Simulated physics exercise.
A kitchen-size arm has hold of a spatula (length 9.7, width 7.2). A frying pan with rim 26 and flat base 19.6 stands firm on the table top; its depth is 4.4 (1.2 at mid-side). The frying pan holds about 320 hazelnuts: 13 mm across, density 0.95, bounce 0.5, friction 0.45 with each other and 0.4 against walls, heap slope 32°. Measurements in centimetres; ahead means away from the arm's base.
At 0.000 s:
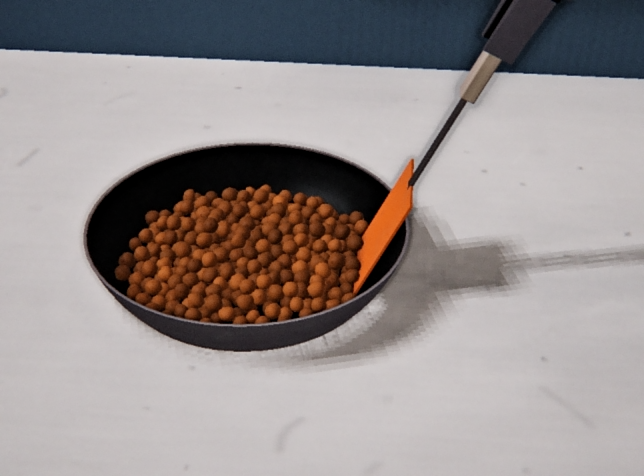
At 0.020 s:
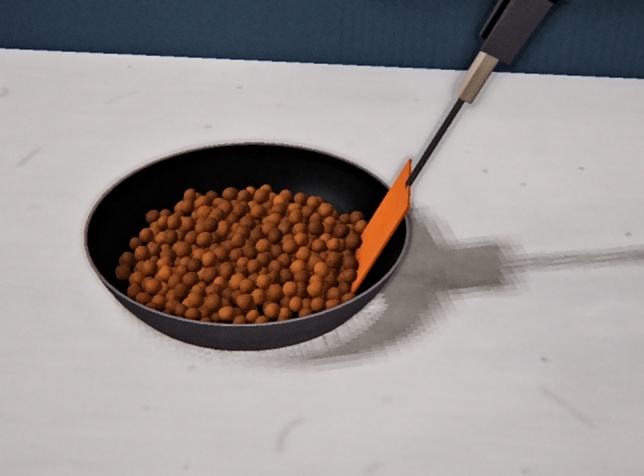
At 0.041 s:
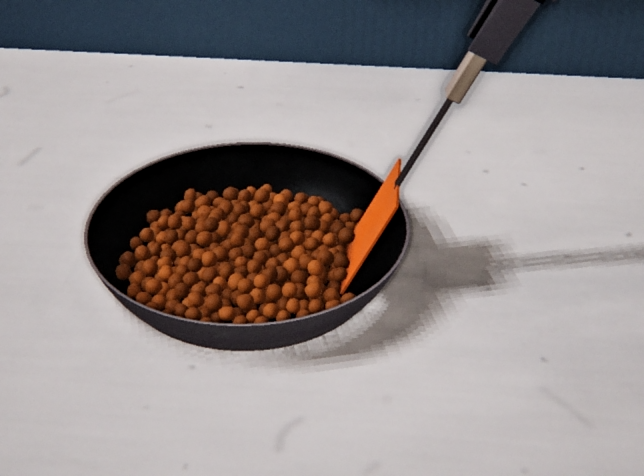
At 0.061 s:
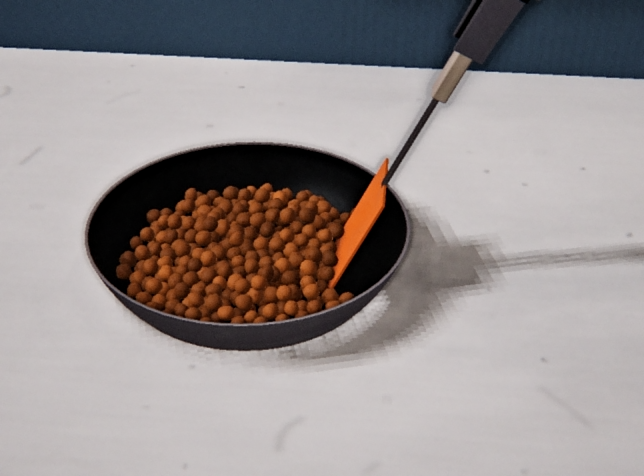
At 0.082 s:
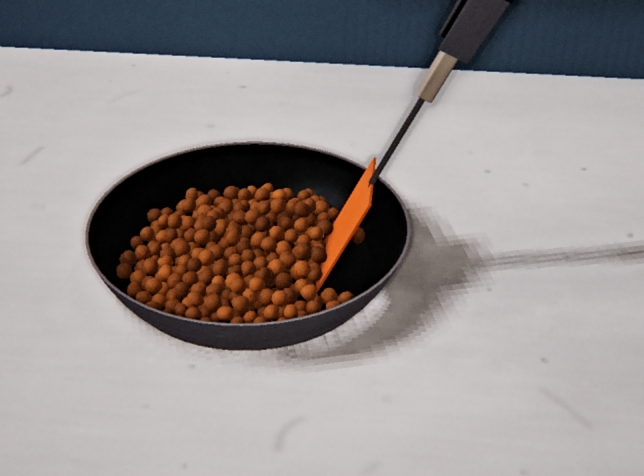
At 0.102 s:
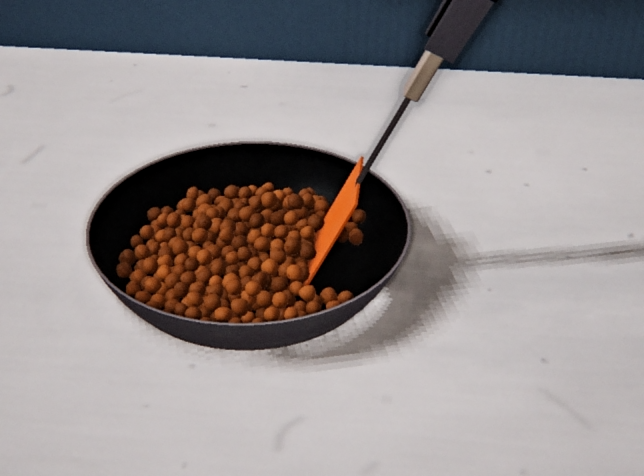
A dark robotic arm reaches in from the upper right over a pale, faintly marked table against a blue backdrop, seen from above at an angle by a still camera. It holds an orange spatula inside a black frying pan heaped with brown hazelnuts. The tilted spatula slides a short way left from the pan's right side into the heap, nudging nearby nuts, while the pan stays put.
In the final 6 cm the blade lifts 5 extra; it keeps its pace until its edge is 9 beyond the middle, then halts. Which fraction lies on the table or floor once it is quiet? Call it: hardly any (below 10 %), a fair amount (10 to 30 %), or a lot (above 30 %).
Hardly any.
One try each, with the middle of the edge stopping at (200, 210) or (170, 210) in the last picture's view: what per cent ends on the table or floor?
Try 1: Approx. 0 %; try 2: Approx. 0 %.
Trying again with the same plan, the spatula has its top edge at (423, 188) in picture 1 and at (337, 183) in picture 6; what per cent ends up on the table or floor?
Around 15 per cent finishes on the table or floor.
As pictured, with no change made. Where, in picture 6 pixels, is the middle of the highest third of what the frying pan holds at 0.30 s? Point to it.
(158, 226).
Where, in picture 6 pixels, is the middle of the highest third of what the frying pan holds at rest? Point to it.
Look near (149, 234).
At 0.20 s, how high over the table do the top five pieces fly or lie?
About 4 cm.
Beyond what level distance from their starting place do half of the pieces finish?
I'd put it at close to 3 centimetres.
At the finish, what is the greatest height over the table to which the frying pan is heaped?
5.5 cm.
By 0.20 s, sloping 65°, highest piece 5 above the table; 321 in the frying pan.
By 0.30 s, sloping 65°, highest piece 6 above the table; 321 in the frying pan.
By 0.55 s, sloping 65°, highest piece 6 above the table; 300 in the frying pan, 19 on the table or floor, 2 on the blade or in flight.
By 1.60 s, sloping 65°, highest piece 5 above the table; 300 in the frying pan, 21 on the table or floor.
Final count, 300 in the frying pan, 21 on the table or floor. That is 7 % on the table or floor.
